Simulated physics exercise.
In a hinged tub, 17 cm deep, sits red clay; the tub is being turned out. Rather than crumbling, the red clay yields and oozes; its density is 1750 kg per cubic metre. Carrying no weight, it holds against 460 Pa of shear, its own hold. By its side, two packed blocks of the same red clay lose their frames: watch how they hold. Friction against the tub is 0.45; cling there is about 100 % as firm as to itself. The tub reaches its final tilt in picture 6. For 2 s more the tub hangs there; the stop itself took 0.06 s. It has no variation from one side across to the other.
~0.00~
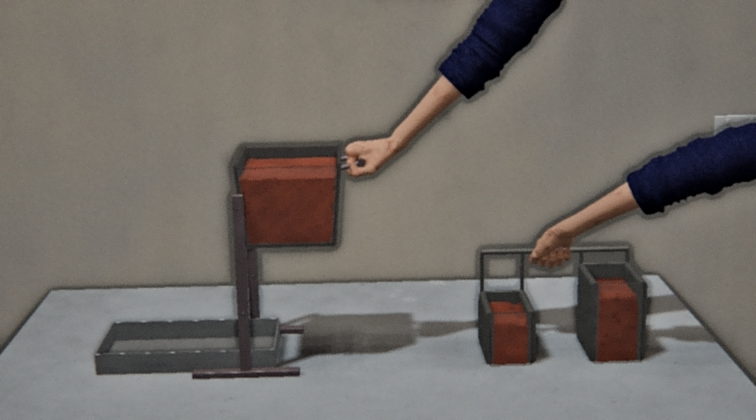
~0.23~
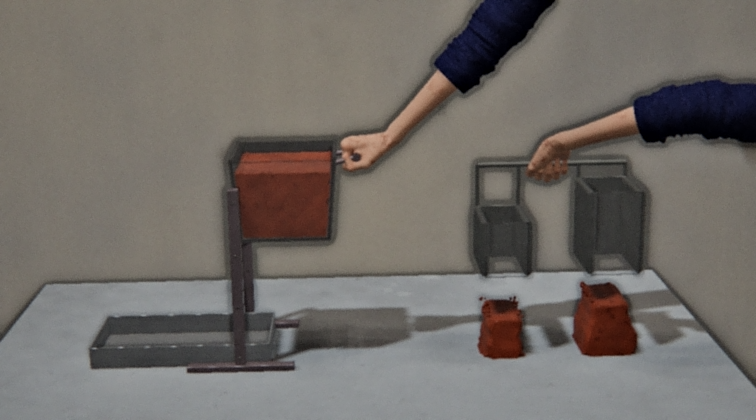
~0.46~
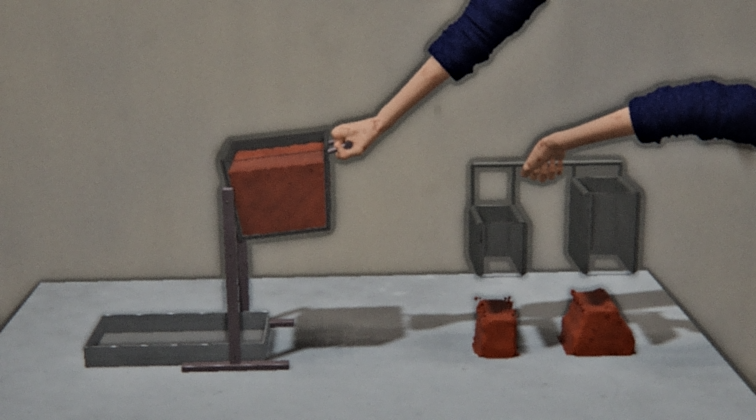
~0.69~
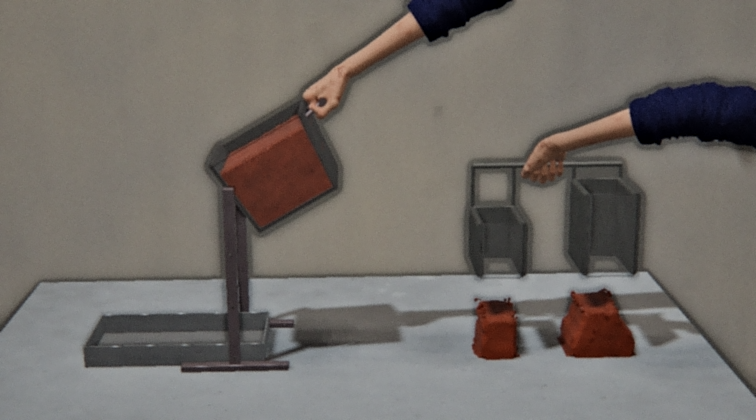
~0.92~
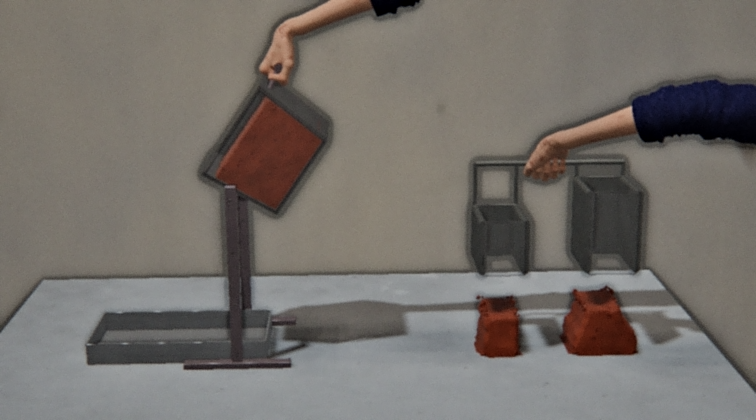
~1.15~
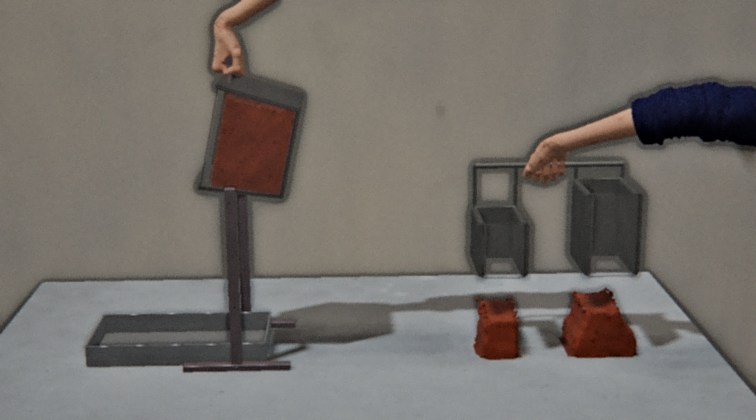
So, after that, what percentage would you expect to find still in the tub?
I would expect about 67 % still in the tub.
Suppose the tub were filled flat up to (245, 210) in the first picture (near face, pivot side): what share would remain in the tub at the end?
Then about 100 %.
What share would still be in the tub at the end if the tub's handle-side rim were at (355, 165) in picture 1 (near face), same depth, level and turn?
Remaining in tub at end: Approx. 60 %.
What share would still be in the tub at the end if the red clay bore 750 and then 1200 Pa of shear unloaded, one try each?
First 100 %, second 100 %.
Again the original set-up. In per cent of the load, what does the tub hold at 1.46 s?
About 95 %.
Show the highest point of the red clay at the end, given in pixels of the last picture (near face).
Somewhere near (254, 123) in the last view.
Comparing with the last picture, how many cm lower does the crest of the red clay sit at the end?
About 6 cm.
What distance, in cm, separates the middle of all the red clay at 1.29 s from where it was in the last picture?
Looks like around 2 cm to me.
After 1.29 s, the tub is at 78 degrees and holds 100 %.
After 1.46 s, the tub is at 78 degrees and holds 95 %.
After 1.63 s, the tub is at 78 degrees and holds 83 %.
After 1.80 s, the tub is at 78 degrees and holds 73 %.
After 3.15 s, the tub is at 78 degrees and holds 67 %.
